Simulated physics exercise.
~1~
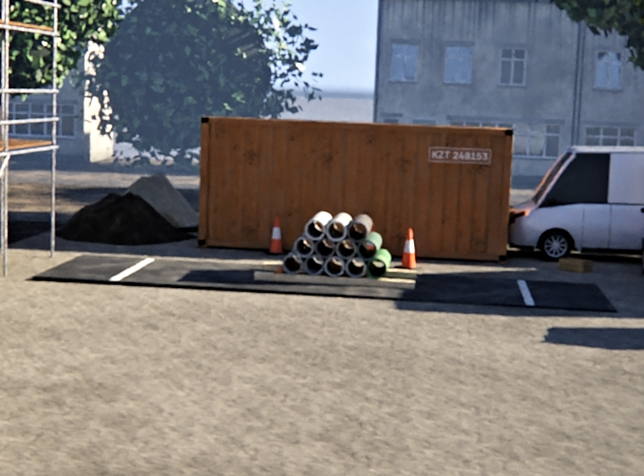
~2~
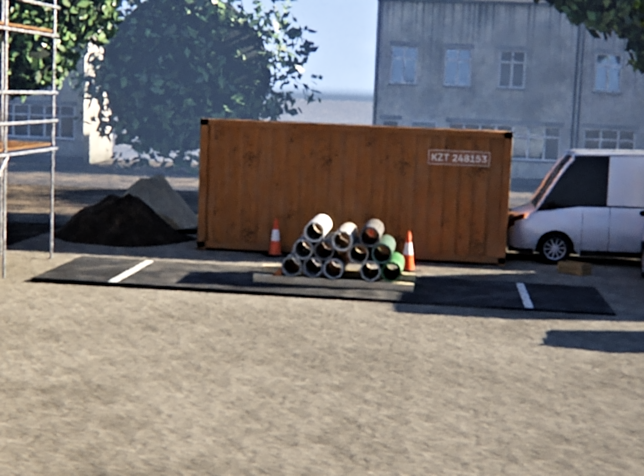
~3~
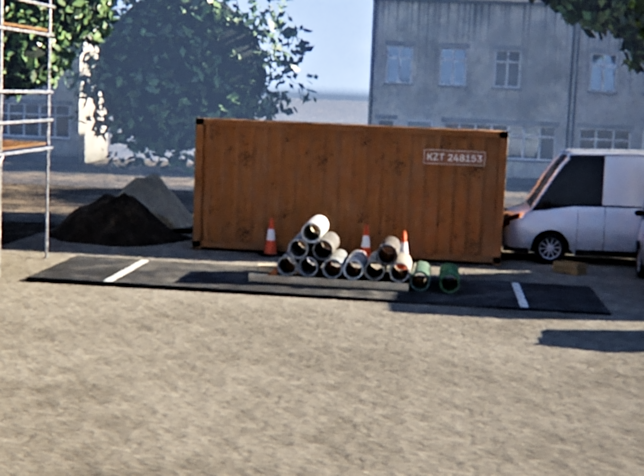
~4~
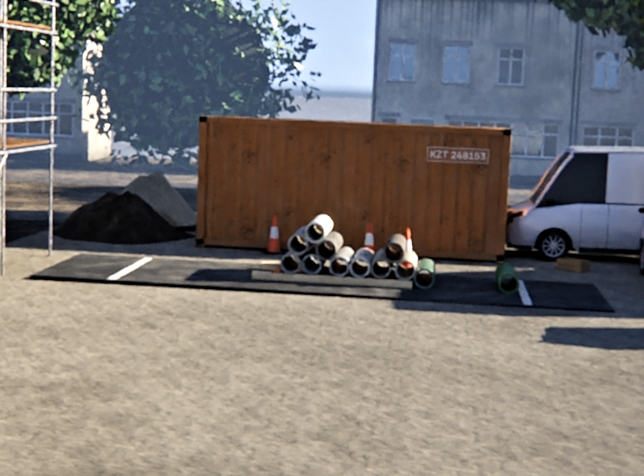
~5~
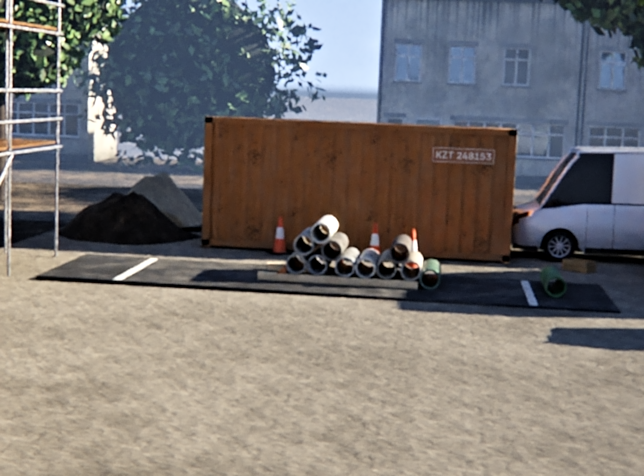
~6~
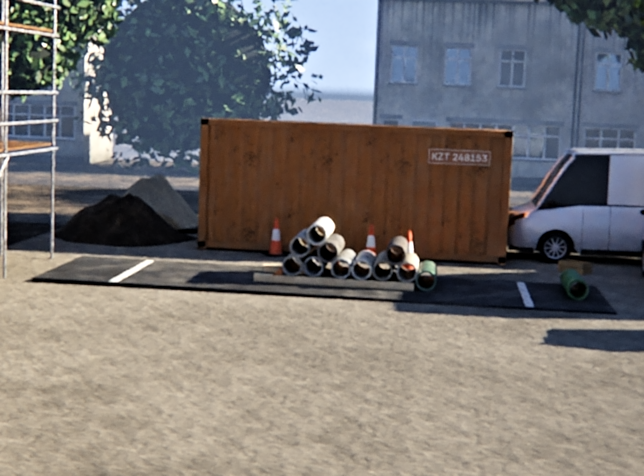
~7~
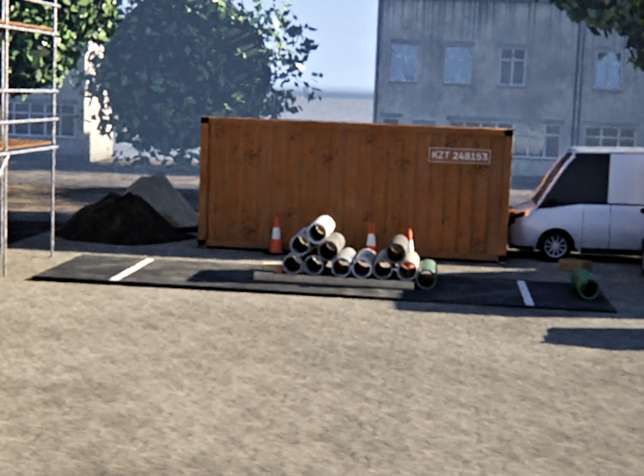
A big wooden-looking container stood behind a neat stack of pipes, which slumped and spread to the right; a green pipe rolled away across the dark pad, passed the right white line and stopped beyond it, while most stayed piled up.
